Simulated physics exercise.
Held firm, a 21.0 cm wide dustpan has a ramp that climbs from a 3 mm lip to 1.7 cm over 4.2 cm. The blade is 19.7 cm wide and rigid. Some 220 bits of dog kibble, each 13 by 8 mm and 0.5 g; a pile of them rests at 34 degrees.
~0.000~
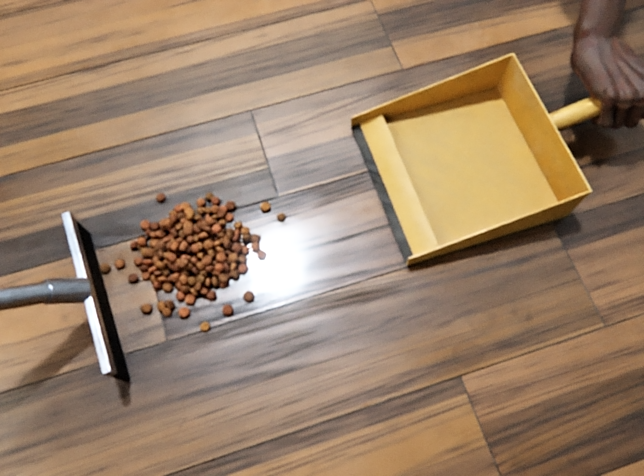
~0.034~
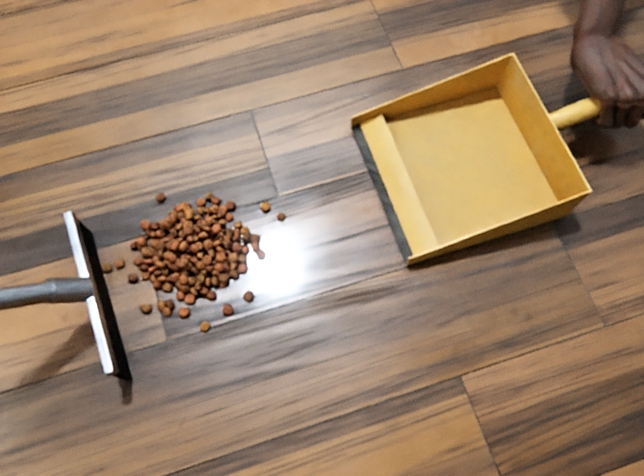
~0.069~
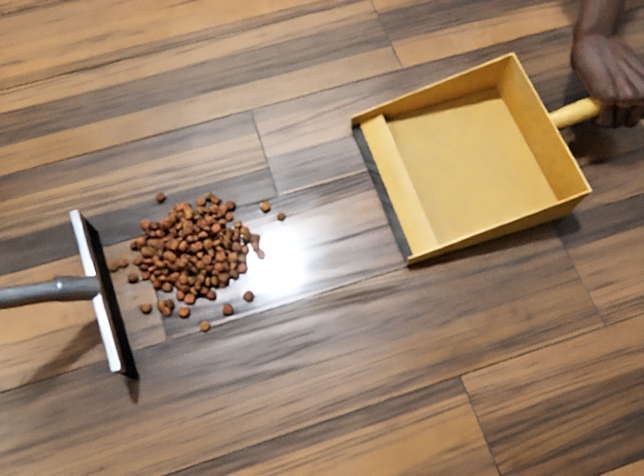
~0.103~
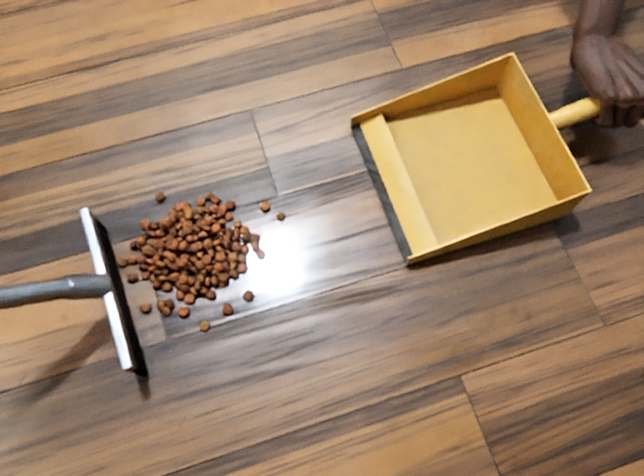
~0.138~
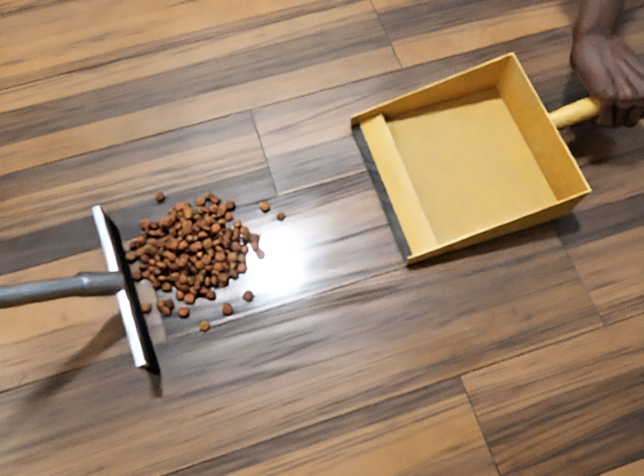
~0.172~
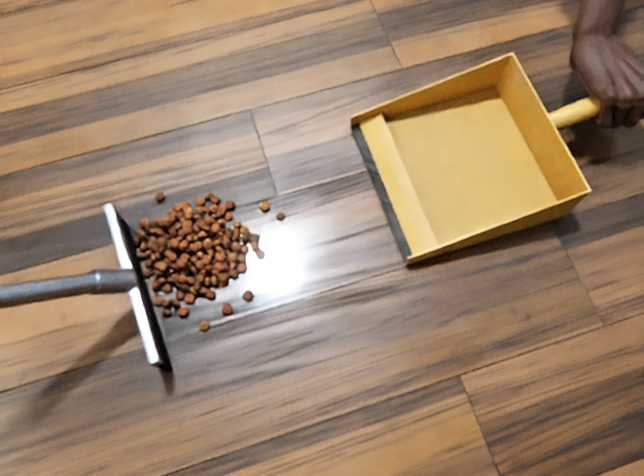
A hand at the upper right grips the handle of a yellow dustpan on a floor of brown and grey wood-look planks, seen from above at an angle. A heap of reddish-brown kibble lies left of centre, with a black-and-white blade on a grey handle at the far left. The blade slides right and nudges the heap's near edge, while the hand, dustpan and camera stay still.
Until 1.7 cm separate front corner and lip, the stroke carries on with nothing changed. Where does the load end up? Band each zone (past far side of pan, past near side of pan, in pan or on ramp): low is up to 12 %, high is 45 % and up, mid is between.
Past the pan's far side low, past the pan's near side low, in the pan or on its ramp mid.
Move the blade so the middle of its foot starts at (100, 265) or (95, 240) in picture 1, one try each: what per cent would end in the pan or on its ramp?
Around 35 percent, then around 35 percent.
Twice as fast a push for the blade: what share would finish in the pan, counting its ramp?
Share: About 30 %.
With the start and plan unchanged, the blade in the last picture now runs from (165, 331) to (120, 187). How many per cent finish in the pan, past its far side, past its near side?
Final per cent - pan 30, far 25, near 0.
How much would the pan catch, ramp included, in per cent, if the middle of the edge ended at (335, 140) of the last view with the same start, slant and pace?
Roughly 25 %.
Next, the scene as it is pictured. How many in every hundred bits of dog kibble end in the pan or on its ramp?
Something like 20 percent.
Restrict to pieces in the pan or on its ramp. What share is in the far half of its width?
About 10 %.
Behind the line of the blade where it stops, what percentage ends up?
Estimate: About 30 %.
After 0.51 s, middle of the blade 18 cm from the lip; 0 % over the lip, far side 0 %, near side 0 %.
Then, at 0.74 s, middle of the blade 8 cm from the lip; 0 % over the lip, far side 0 %, near side 5 %.
After 1.08 s, middle of the blade 2 cm from the lip; 20 % over the lip, far side 0 %, near side 10 %.
By 1.6 s all is still; far side 0 %, near side 10 %, pan 20 %, in front of the lip or behind the blade 70 %.
